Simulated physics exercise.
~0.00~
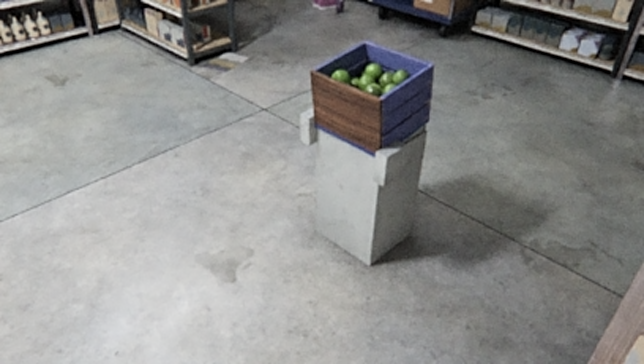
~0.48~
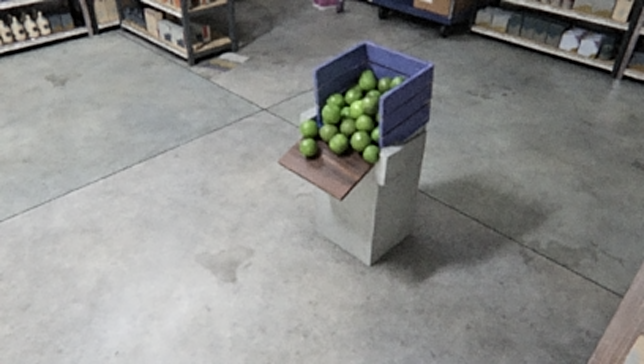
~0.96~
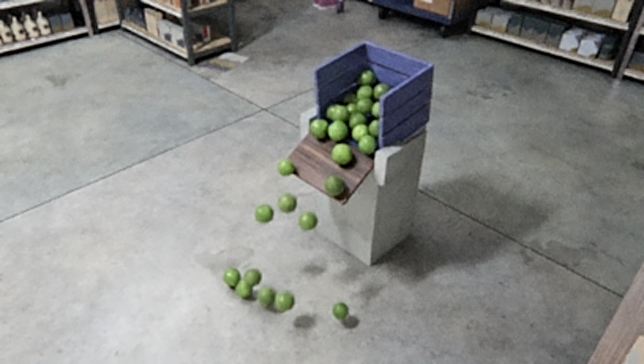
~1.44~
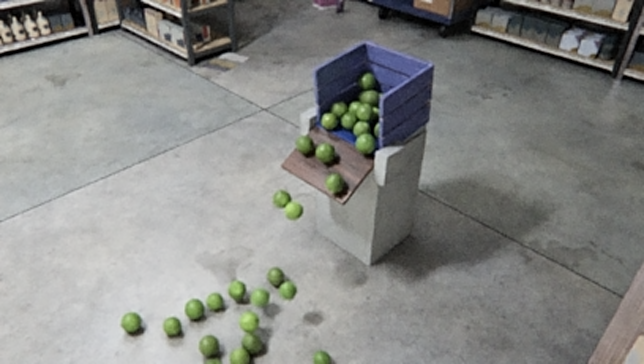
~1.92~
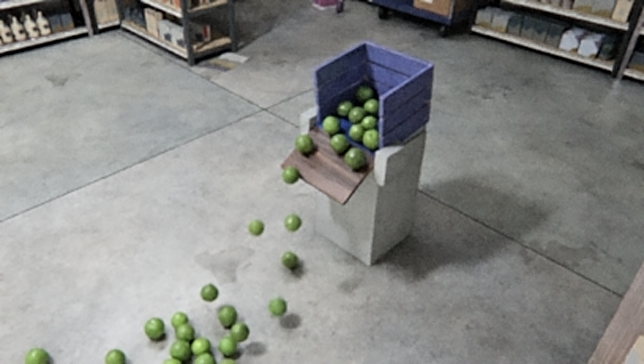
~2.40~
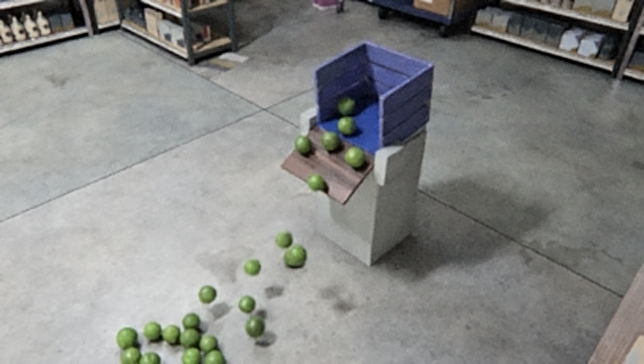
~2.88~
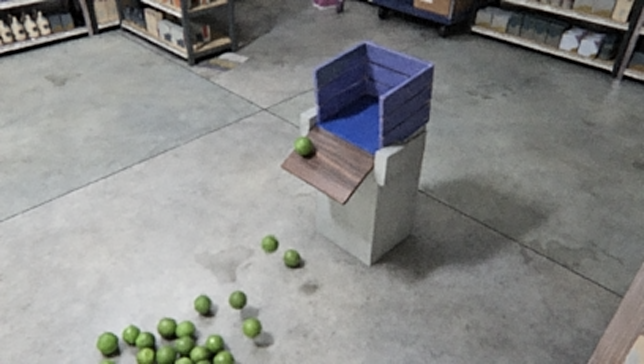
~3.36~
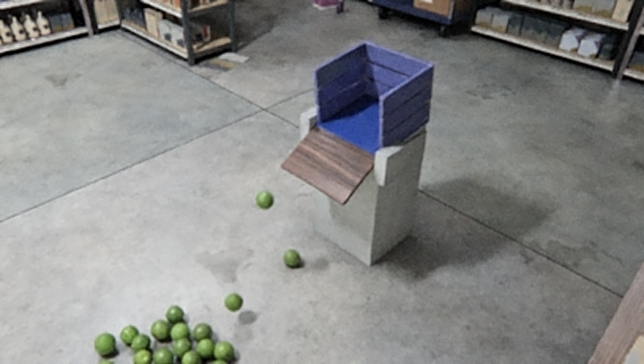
Green apples spilling from a blue chute as its wooden front flap drops open, tumbling to the concrete floor until it stands empty.
